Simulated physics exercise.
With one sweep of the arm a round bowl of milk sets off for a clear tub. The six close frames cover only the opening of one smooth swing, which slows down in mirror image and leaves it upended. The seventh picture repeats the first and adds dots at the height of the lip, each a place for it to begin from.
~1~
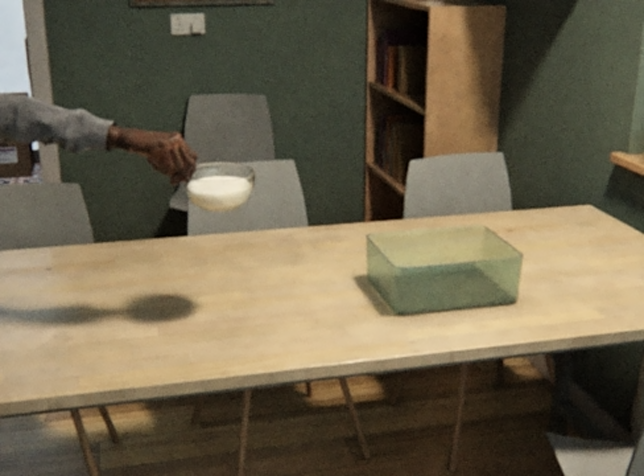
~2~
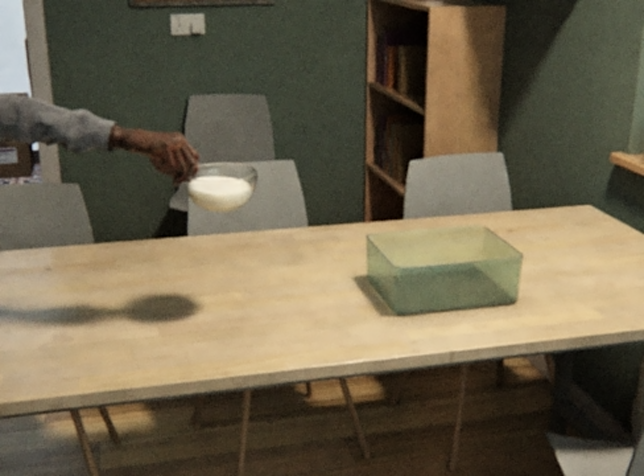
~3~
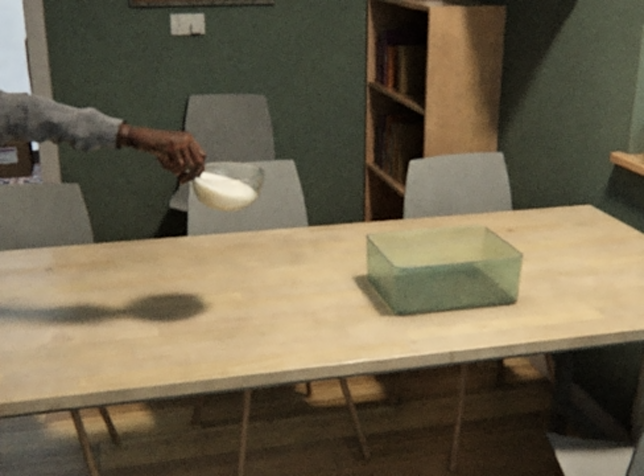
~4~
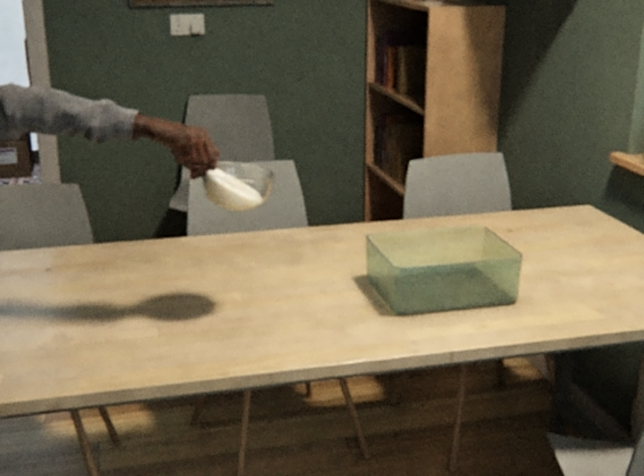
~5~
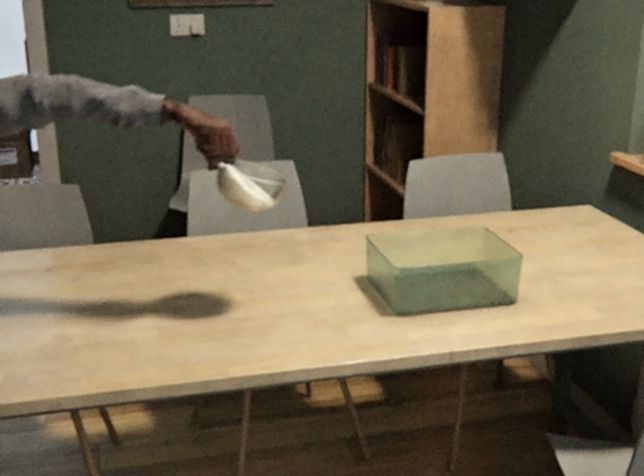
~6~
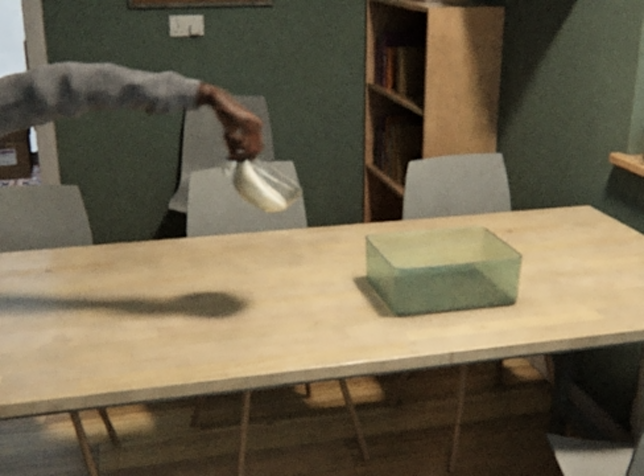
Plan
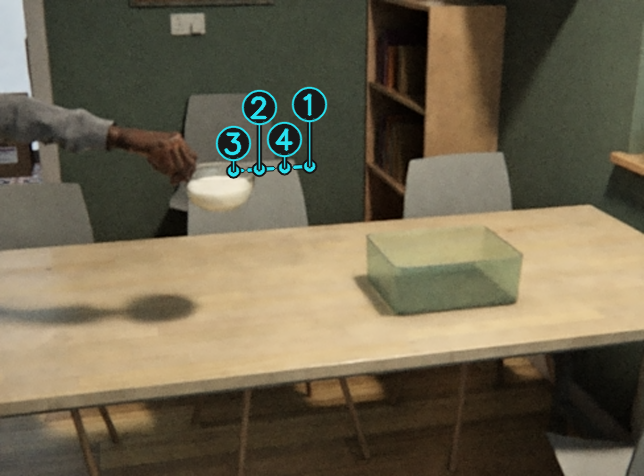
Over a wooden table, a hand moves a glass bowl of milk rightward, tilting it.
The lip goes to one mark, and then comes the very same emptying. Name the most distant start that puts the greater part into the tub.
The answer is place 3.
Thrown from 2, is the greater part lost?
No, that is safe.
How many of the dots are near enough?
All of them.
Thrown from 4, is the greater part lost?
No.
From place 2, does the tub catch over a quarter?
Yes, clearly.
In cyan, 1 at (309, 166); 2 at (259, 169); 3 at (233, 171); 4 at (284, 167).
If 1 is chosen, about 87 % lands in the tub, 11 % falls short.
If 2 is chosen, about 73 % lands in the tub, 8 % falls short and 18 % goes beside or beyond.
If 3 is chosen, about 70 % lands in the tub, 17 % falls short and 13 % goes beside or beyond.
If 4 is chosen, about 72 % lands in the tub, 11 % falls short and 18 % goes beside or beyond.
